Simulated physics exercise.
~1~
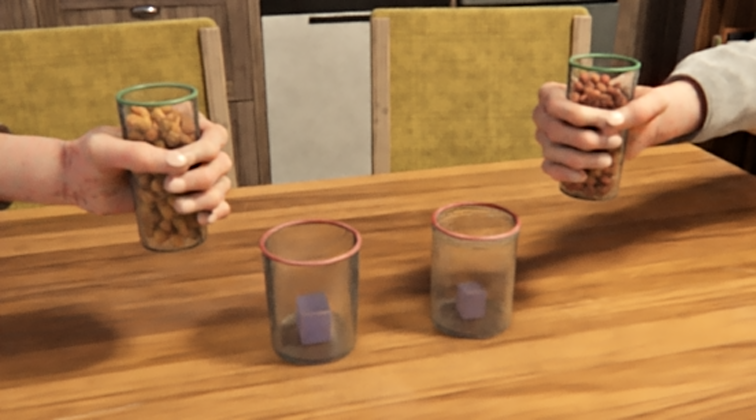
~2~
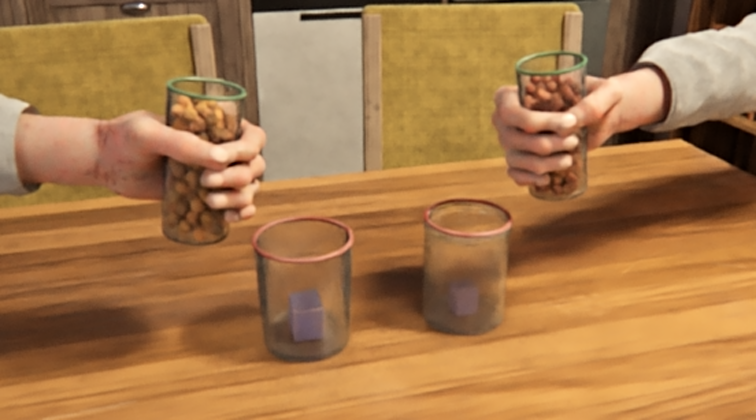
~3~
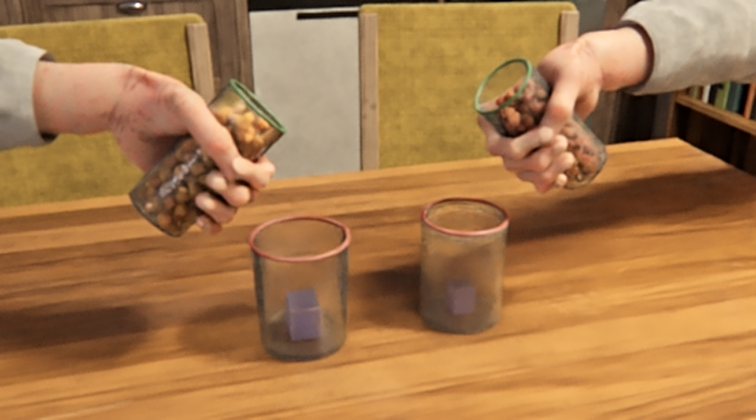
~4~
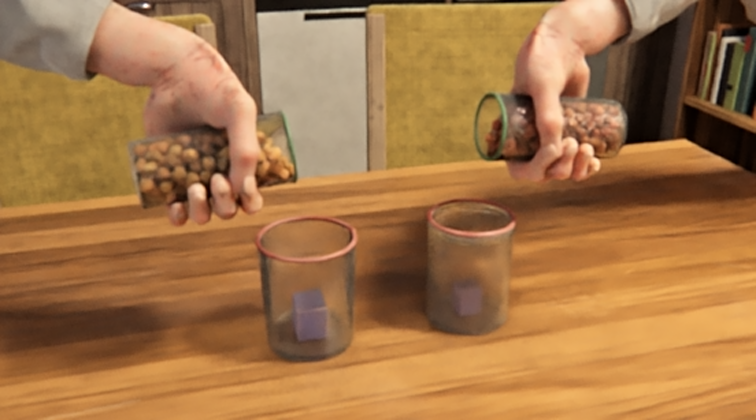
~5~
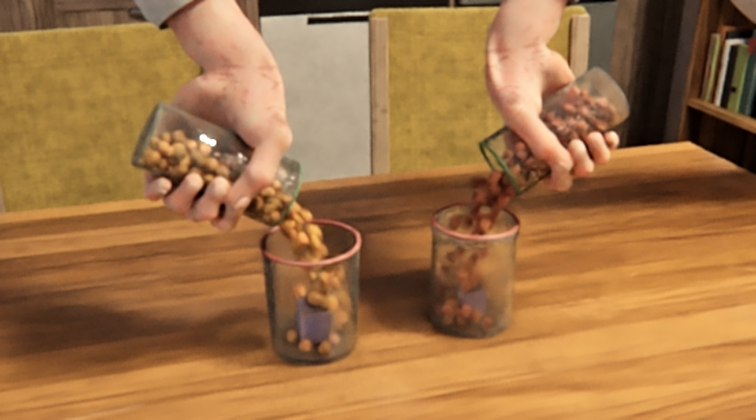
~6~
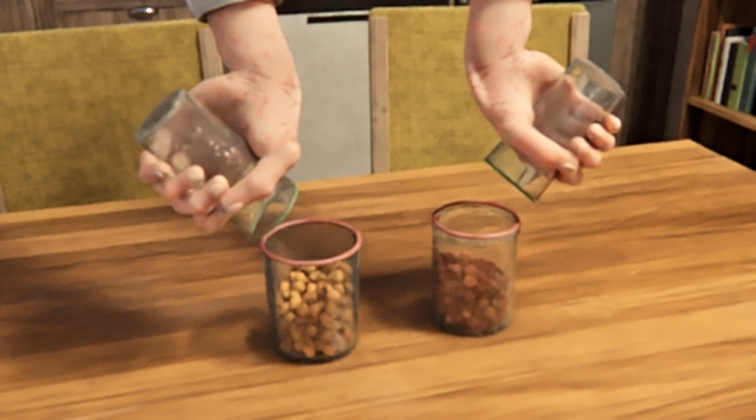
Two hands held green-rimmed cups of nut-like pieces over a wooden table, then tipped them and poured the pieces into two red-rimmed glasses, each holding a small purple cube, until the cups were about empty and both cubes were hidden beneath the pieces.
